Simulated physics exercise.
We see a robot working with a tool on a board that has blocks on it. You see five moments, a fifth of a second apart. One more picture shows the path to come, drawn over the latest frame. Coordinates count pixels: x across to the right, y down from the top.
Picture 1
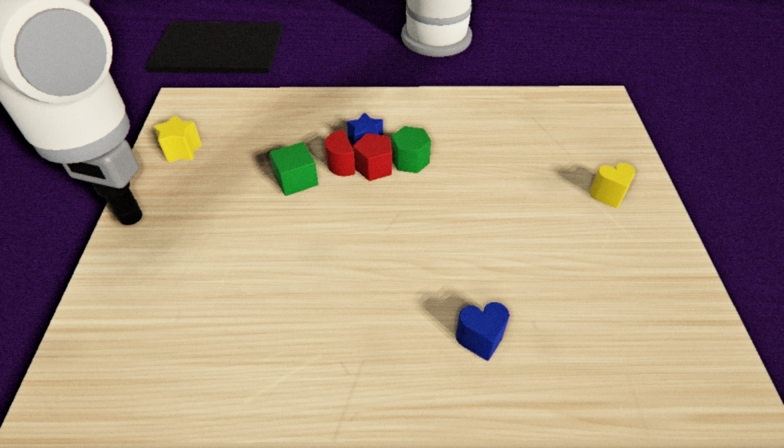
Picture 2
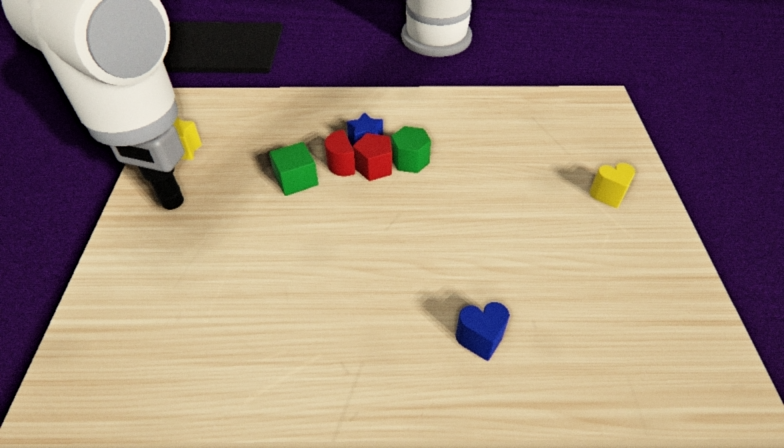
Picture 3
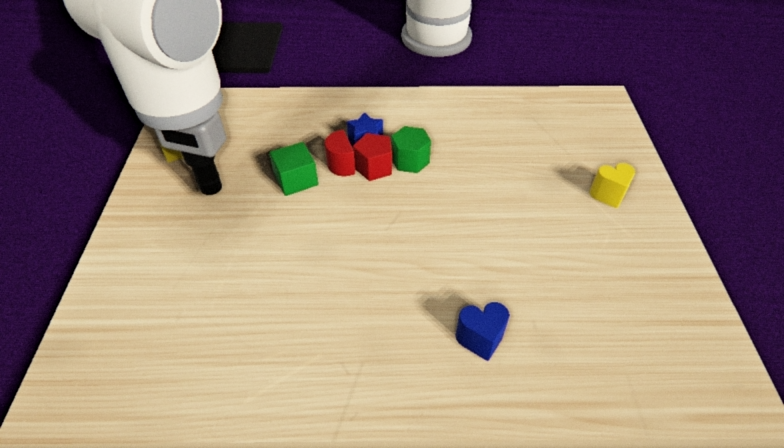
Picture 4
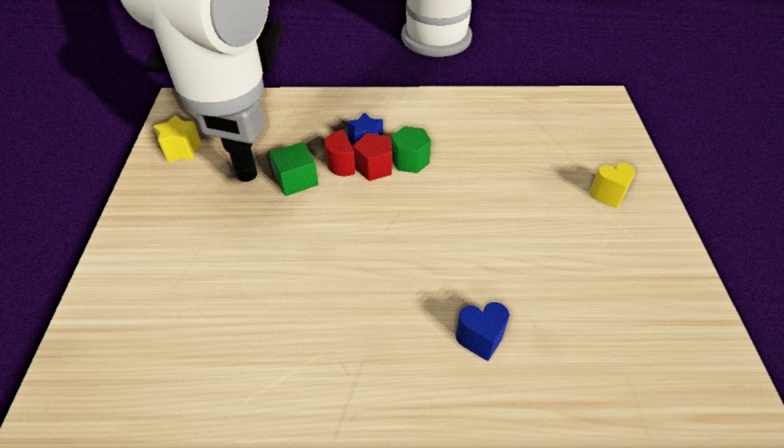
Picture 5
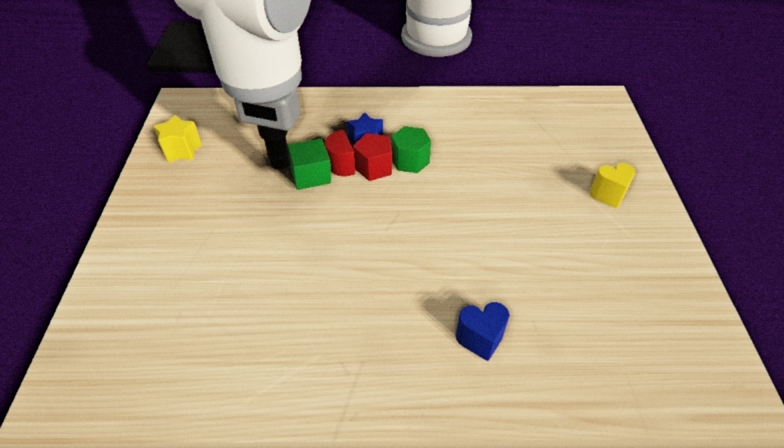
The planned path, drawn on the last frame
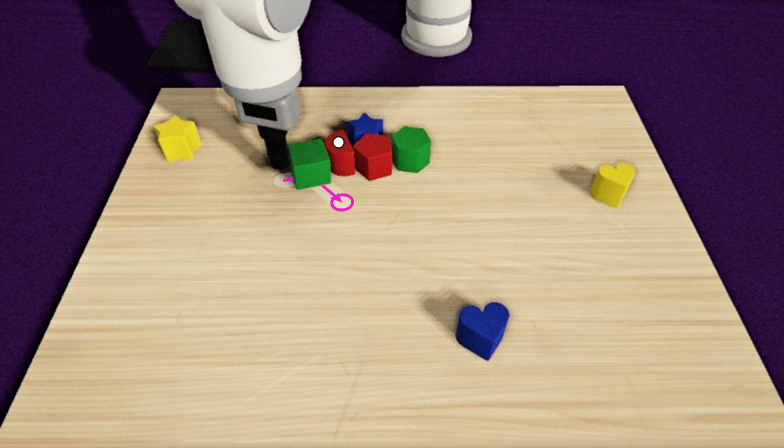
On a wooden board, a robot arm moving its black tool rightward past a yellow star and nudging a green block right.
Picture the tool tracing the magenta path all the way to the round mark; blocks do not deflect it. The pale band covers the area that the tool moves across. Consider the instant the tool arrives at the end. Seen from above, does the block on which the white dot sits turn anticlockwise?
I believe not.
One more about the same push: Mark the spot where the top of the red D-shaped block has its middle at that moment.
I'd place it at (367, 133), taking the centre of its top.
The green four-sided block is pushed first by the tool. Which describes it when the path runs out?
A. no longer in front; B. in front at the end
A - no longer in front.
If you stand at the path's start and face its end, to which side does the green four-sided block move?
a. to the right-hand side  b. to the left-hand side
b: To the left-hand side.
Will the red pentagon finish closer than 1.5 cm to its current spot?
Final answer: No.
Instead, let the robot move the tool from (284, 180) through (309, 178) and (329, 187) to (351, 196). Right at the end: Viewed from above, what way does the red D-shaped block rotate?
Clockwise, looking down.
The drawn path runs from (284, 180) through (308, 179) and (327, 189) to (342, 202); the dot is on the red D-shaped block.
What follows on the original path. Halfway along, tool (316, 166); green four-sided block (335, 145), turned 30° anticlockwise; red D-shaped block (367, 133), turned 40° clockwise; blue star (388, 117), turned 30° anticlockwise; red pentagon (390, 144).
At the end, tool (340, 186); green four-sided block (335, 145), turned 30° anticlockwise; red D-shaped block (367, 133), turned 40° clockwise; blue star (388, 117), turned 30° anticlockwise; red pentagon (390, 144).
